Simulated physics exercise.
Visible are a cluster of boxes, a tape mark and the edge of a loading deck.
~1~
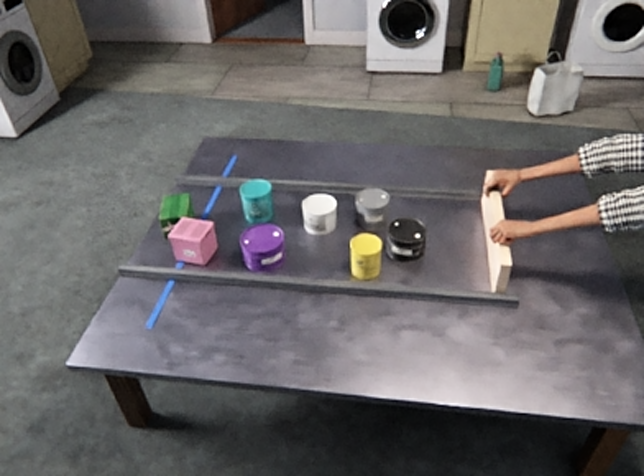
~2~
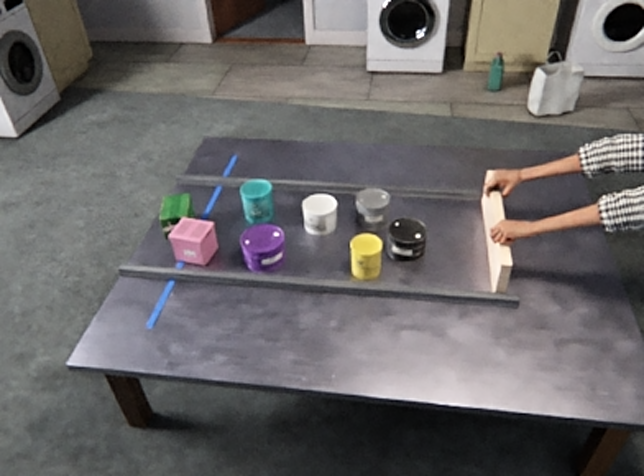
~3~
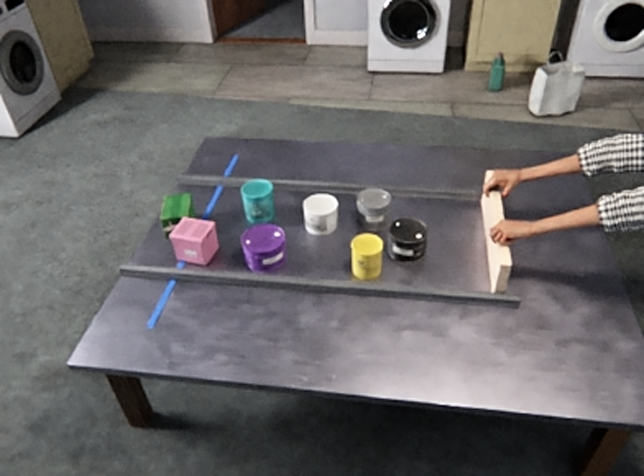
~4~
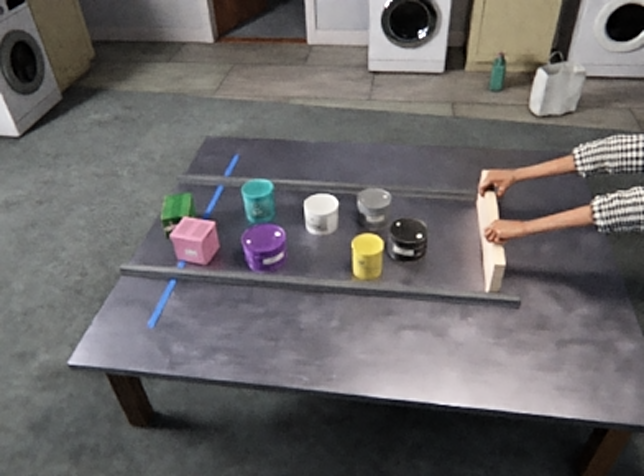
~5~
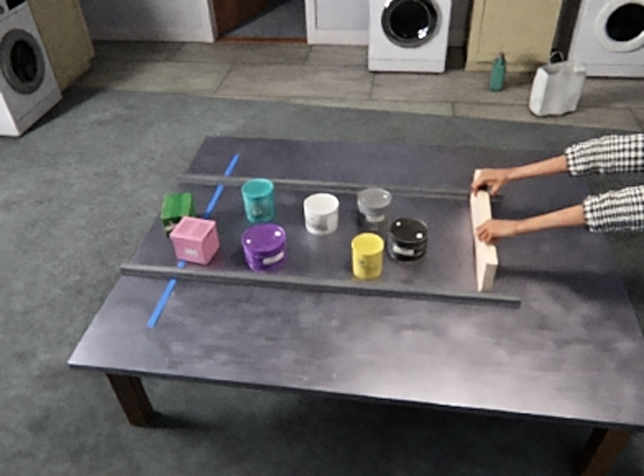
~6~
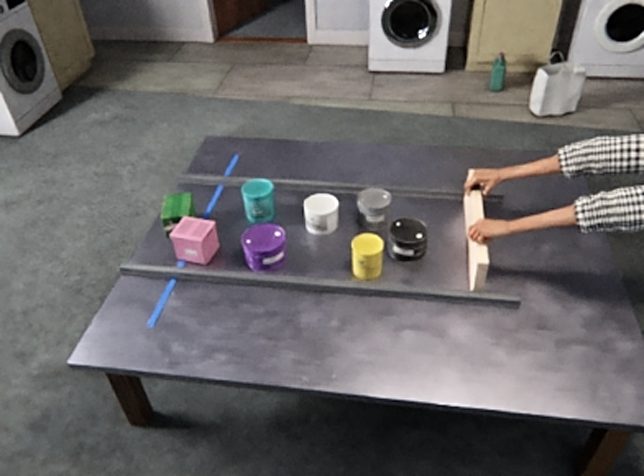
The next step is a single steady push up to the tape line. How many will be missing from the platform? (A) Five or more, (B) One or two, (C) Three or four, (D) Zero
Option B: One or two.
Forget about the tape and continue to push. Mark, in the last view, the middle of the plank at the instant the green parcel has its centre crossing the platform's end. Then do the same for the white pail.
The middle is at (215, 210) when it's the green parcel, and at (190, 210) when it's the white pail.
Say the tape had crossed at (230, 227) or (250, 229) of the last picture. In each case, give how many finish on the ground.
Try 1: 0; try 2: 0.
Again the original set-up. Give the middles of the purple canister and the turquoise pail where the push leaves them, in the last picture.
Purple canister: (135, 246); turquoise pail: (172, 184).
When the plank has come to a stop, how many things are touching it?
The number is 3.
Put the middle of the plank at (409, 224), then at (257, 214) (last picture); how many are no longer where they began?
Tally at point one: 1; at point two: 7.
A little later, none off yet; green parcel at rest near (179, 215); pink tote at rest near (196, 241); turquoise pail at rest near (259, 201).
Next, none off yet; green parcel at rest near (179, 215); pink tote at rest near (196, 241); turquoise pail shifted a little near (253, 199).
Later still, none off yet; green parcel at rest near (179, 215); pink tote shifted about its own width near (154, 237); turquoise pail shifted well along near (214, 191).
When it is over, the number that fall off is one or two; down, pink tote and green parcel.
